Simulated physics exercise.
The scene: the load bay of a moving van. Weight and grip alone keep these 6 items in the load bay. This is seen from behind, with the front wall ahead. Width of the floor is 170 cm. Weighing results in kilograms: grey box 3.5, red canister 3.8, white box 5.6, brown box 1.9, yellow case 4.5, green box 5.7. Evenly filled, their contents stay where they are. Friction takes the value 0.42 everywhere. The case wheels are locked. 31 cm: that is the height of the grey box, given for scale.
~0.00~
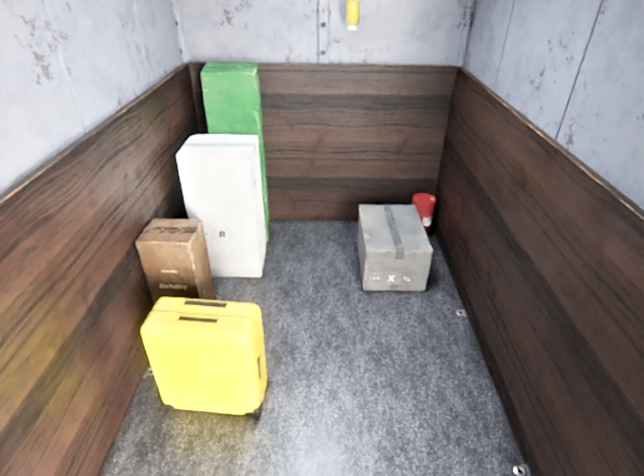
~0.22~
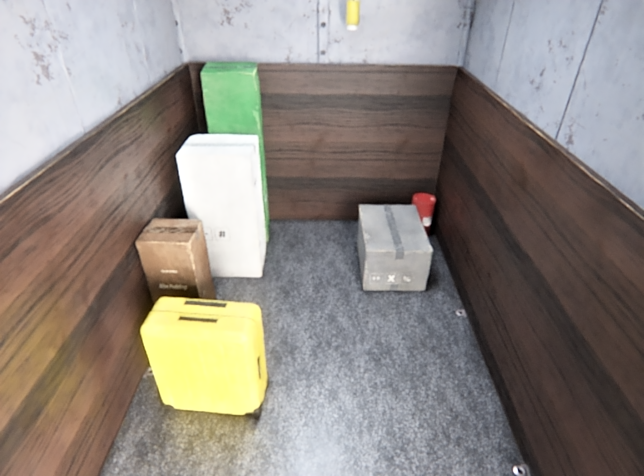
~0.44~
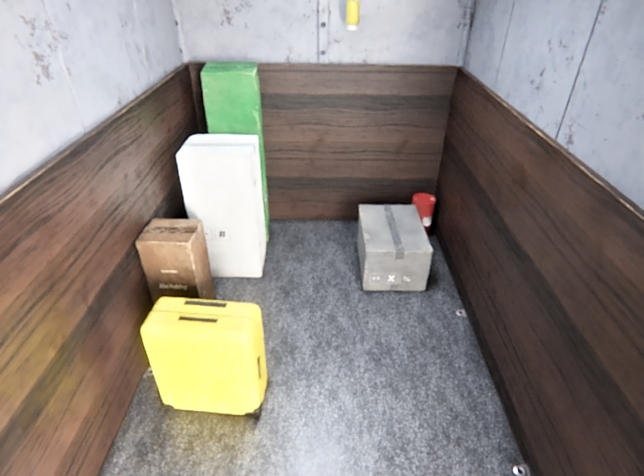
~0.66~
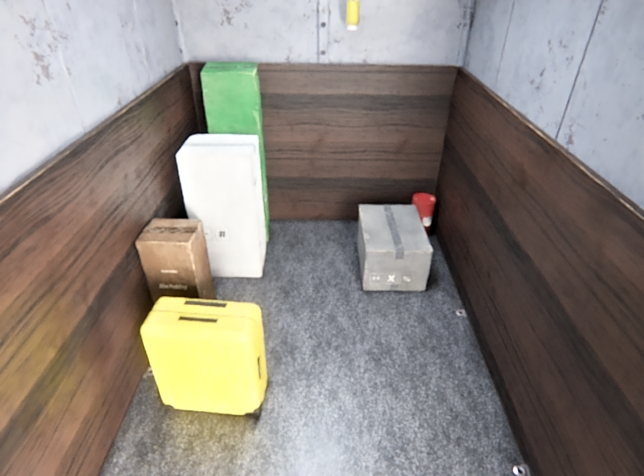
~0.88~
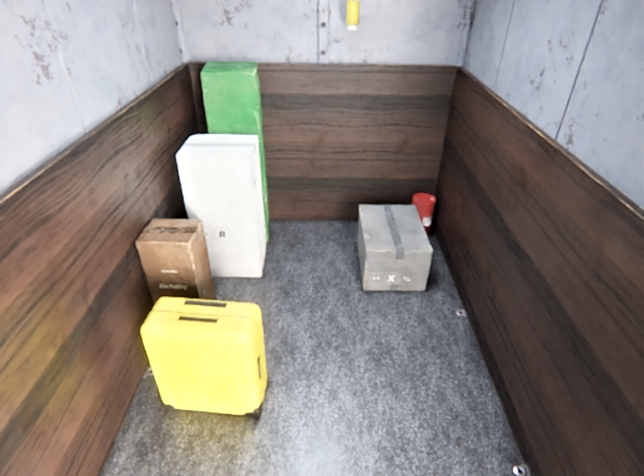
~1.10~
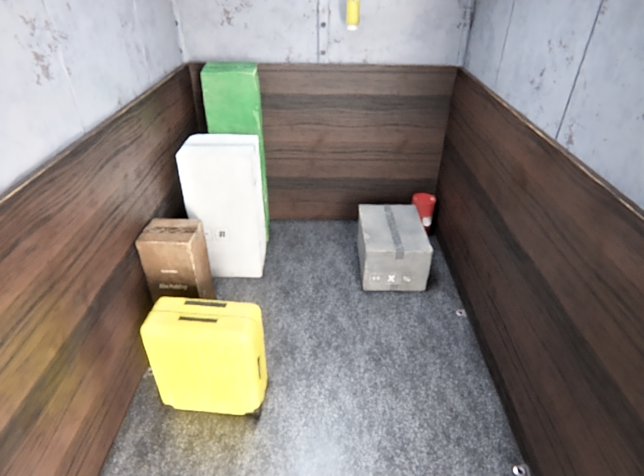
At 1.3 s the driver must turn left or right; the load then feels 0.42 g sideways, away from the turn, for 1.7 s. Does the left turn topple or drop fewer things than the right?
No, the right turn does.
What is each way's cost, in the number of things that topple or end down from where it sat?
With a left turn it's 2; with a right turn it's 0.
Turning left. At 2.30 s, load feels 0.42 g right; green box 57° off upright; brown box 14° off upright.
After 2.60 s, load feels 0.42 g right; grey box moved 19 cm near (418, 254); green box 71° off upright; brown box 61° off upright.
In the end (3.6 s), toppled in the load bay, brown box and green box; not toppled but over 15 cm from the start, grey box; the other 3 under 15 cm from the start. In the last view, grey box near (422, 255), red canister near (422, 216).
Turning right instead, nothing is lost, 0 of 6 in all.
